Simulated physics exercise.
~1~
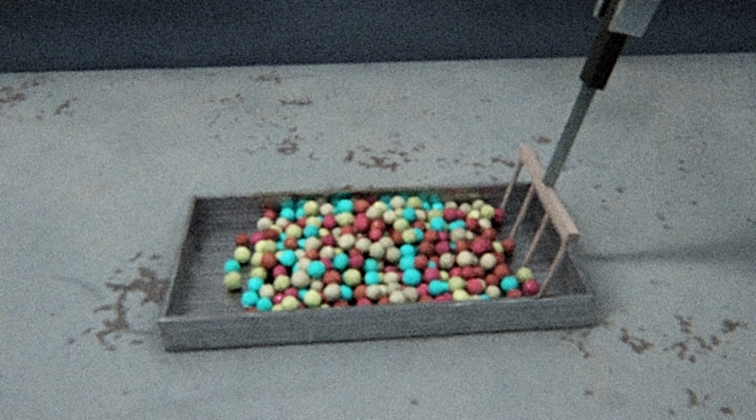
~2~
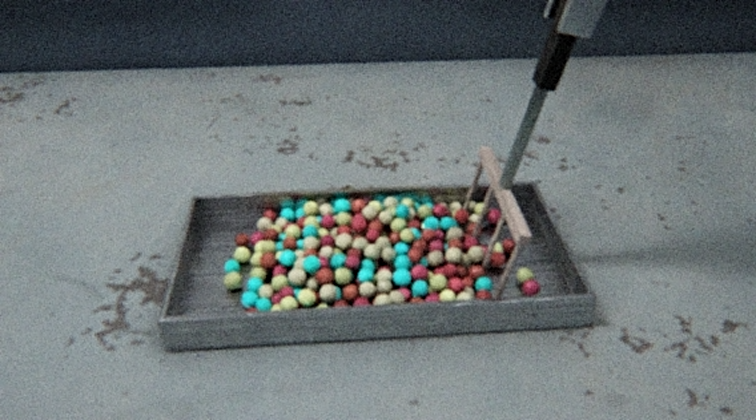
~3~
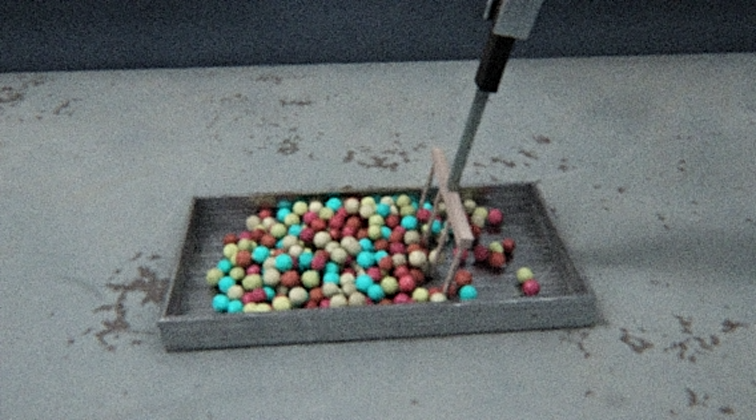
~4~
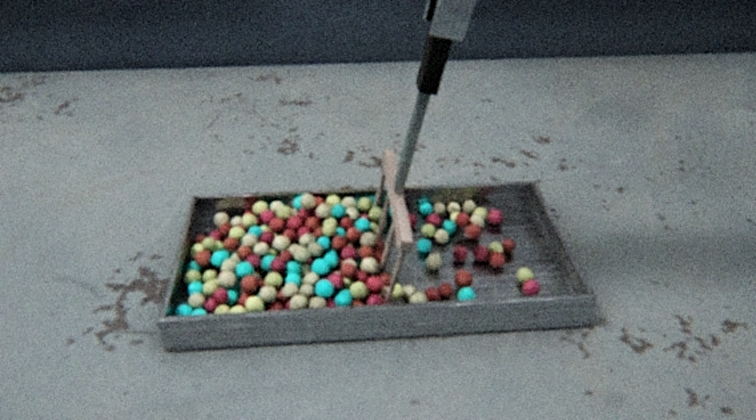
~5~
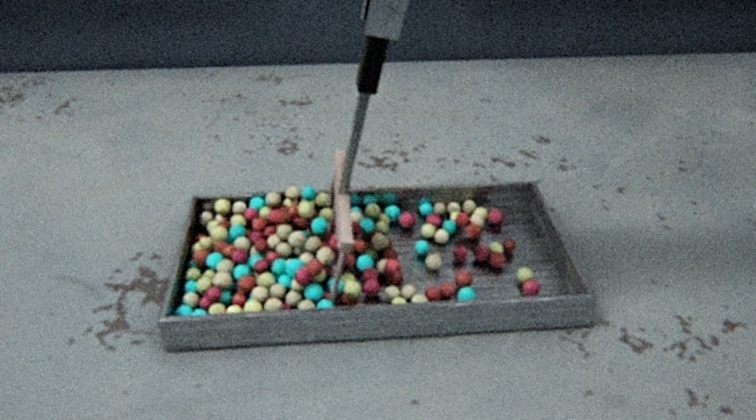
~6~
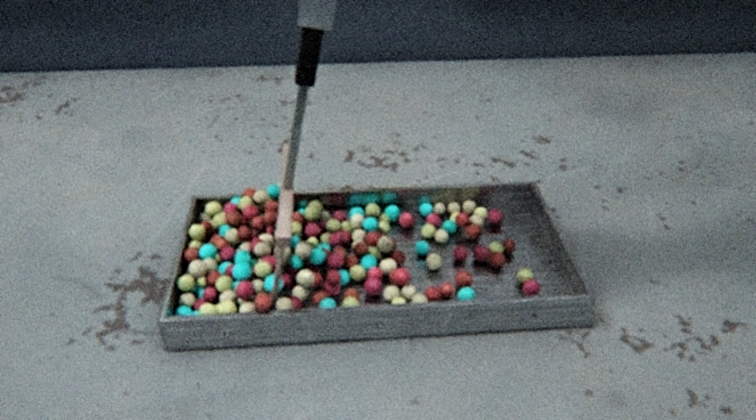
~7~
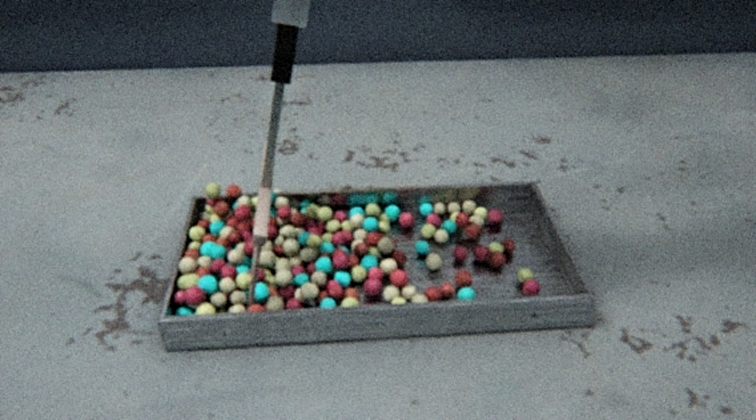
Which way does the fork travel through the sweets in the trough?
The fork travels to the left, going from near the right end of the trough to near the left end.
